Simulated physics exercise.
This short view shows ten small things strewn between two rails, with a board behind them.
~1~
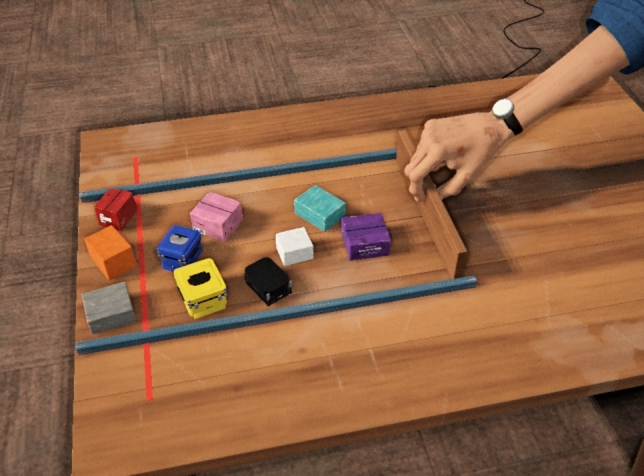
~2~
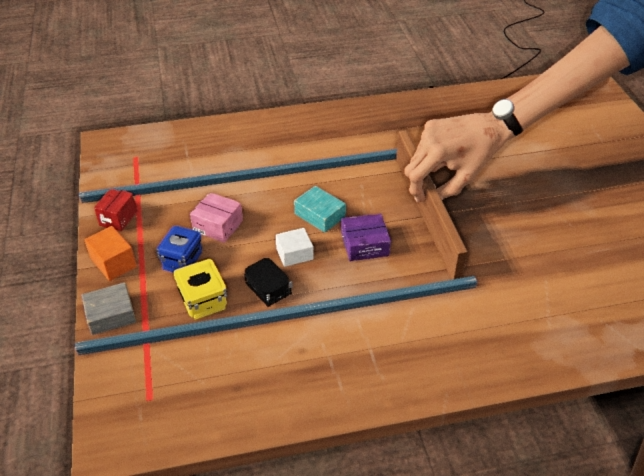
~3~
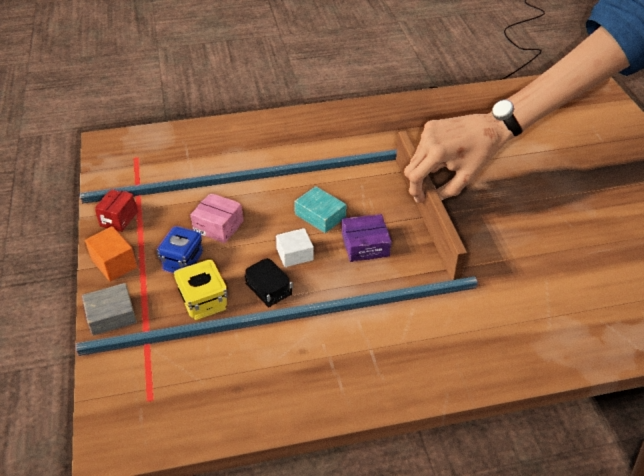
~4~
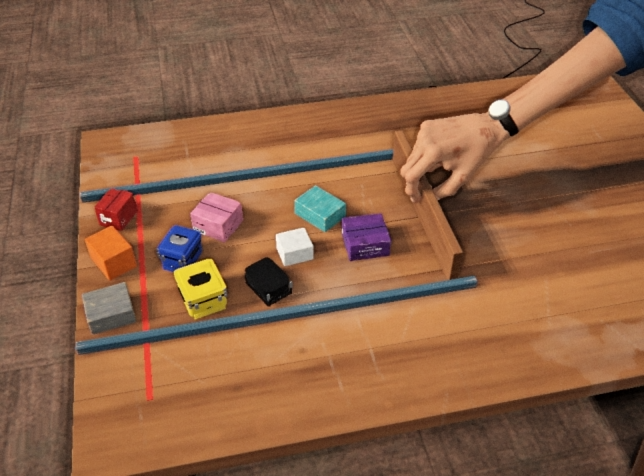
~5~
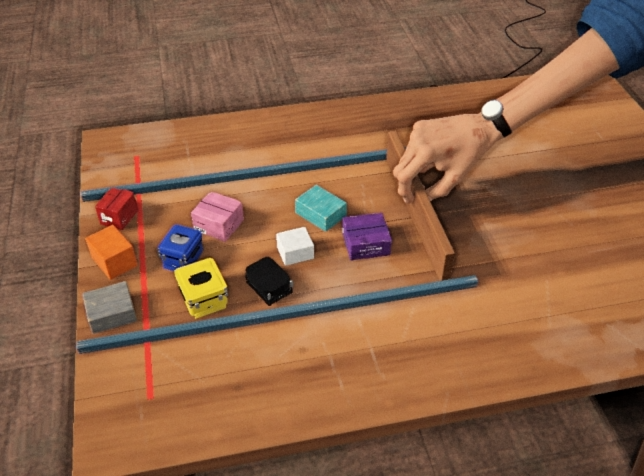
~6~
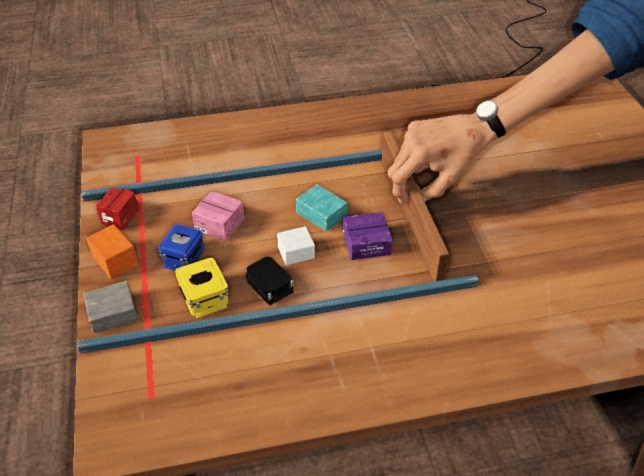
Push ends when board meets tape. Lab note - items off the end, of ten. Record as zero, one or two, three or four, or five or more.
Three or four drops.
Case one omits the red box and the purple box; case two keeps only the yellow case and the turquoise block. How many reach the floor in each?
The first count is 2 and the second is 2.
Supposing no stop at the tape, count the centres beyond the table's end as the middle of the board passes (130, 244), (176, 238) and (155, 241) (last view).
The numbers past the end are 6, 2 and 3.
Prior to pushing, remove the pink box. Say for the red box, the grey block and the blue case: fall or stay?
The red box is kept, the grey block falls, the blue case tumbles off.
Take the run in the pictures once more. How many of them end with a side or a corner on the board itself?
Total: 3.
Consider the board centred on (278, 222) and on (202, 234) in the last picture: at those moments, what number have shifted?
At first I count 5, and then 9.
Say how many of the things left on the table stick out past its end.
Looks like 3 of them.
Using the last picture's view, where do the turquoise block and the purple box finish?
In the last picture, roughly (124, 230) and (121, 274).
Early on, none off yet; grey block at rest near (111, 307); orange block at rest near (112, 252); red box at rest near (118, 208).
A while later, none off yet; grey block travelled about its own width near (80, 311); orange block leaning a little near (61, 256); red box at rest near (113, 208).
Finally, the number that fall off is three or four; lost, blue case, orange block and grey block.
